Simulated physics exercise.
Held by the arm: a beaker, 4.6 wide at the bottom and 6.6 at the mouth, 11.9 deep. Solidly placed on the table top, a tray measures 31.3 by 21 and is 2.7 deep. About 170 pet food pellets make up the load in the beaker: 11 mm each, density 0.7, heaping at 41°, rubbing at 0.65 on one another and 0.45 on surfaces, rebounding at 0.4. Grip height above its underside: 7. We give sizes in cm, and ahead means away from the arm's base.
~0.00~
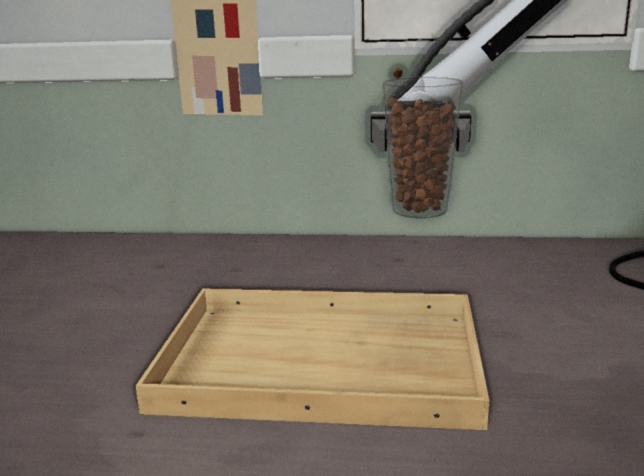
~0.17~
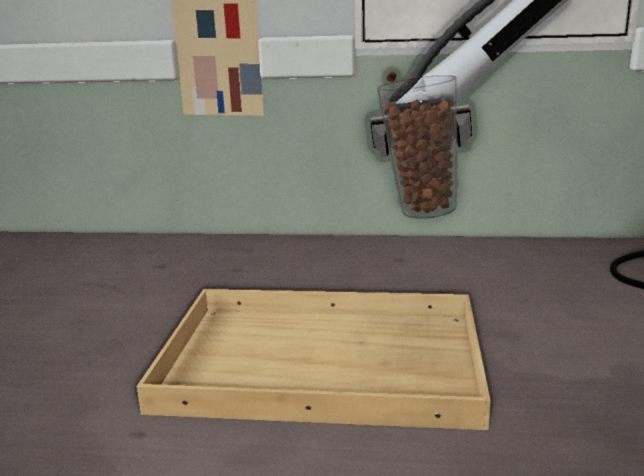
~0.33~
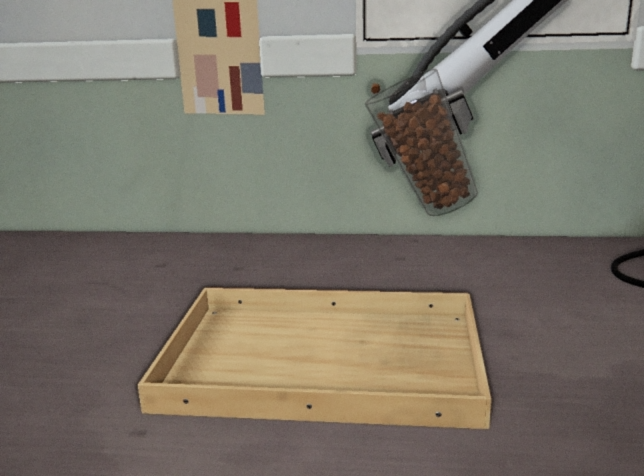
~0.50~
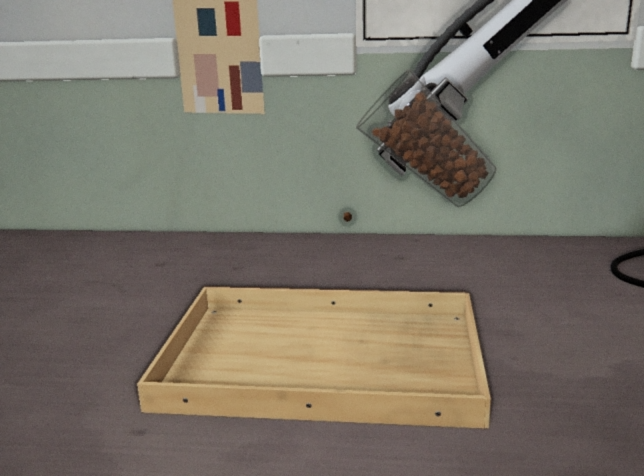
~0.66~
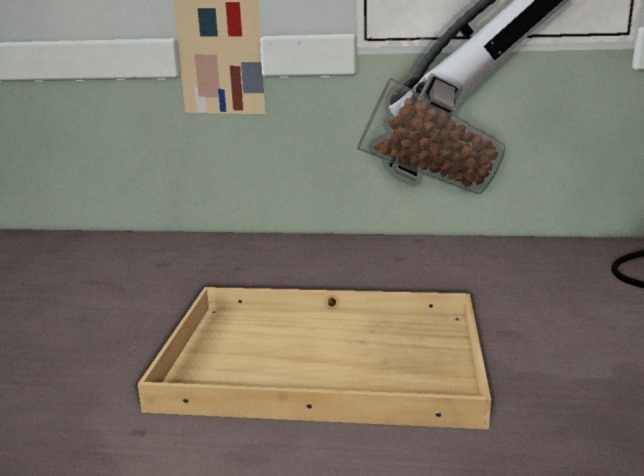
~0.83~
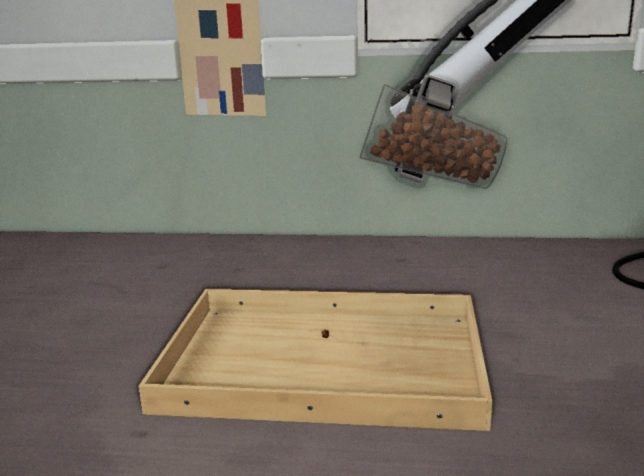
Robot arm tilting a clear beaker of brown pellets onto its side above a wooden tray, one pellet dropping into the tray.
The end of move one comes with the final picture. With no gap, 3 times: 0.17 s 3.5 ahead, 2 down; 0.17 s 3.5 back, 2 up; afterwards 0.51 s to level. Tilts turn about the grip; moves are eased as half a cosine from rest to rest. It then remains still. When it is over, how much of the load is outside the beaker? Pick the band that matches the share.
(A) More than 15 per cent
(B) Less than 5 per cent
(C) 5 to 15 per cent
Option B: Less than 5 per cent.
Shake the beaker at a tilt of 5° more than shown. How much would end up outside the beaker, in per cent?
In that case some 5 per cent.
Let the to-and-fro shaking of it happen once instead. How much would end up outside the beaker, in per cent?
About 0 %.
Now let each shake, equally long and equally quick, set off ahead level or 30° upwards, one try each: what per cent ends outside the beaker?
It comes to around 5 per cent on the first try and around 15 per cent on the second.
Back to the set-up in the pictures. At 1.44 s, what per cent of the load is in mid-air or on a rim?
I'd reckon close to 0 per cent.
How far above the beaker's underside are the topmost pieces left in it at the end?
Around 11.0 centimetres above the underside.
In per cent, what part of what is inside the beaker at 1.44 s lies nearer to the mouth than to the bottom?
I'd say close to 50 per cent.
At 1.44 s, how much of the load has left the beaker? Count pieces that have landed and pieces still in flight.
0 %.
After 1.44 s, tilted 71° forward, highest piece 25 above the table; 162 in the beaker, 4 in the tray.
After 2.05 s, tilted 46° forward, highest piece 26 above the table; 162 in the beaker, 4 in the tray.
After 2.56 s, level, highest piece 28 above the table; 162 in the beaker, 4 in the tray.
After 3.61 s, level, highest piece 28 above the table; 162 in the beaker, 4 in the tray.
In the end, 162 in the beaker, 4 in the tray. That is 2 % outside the beaker.
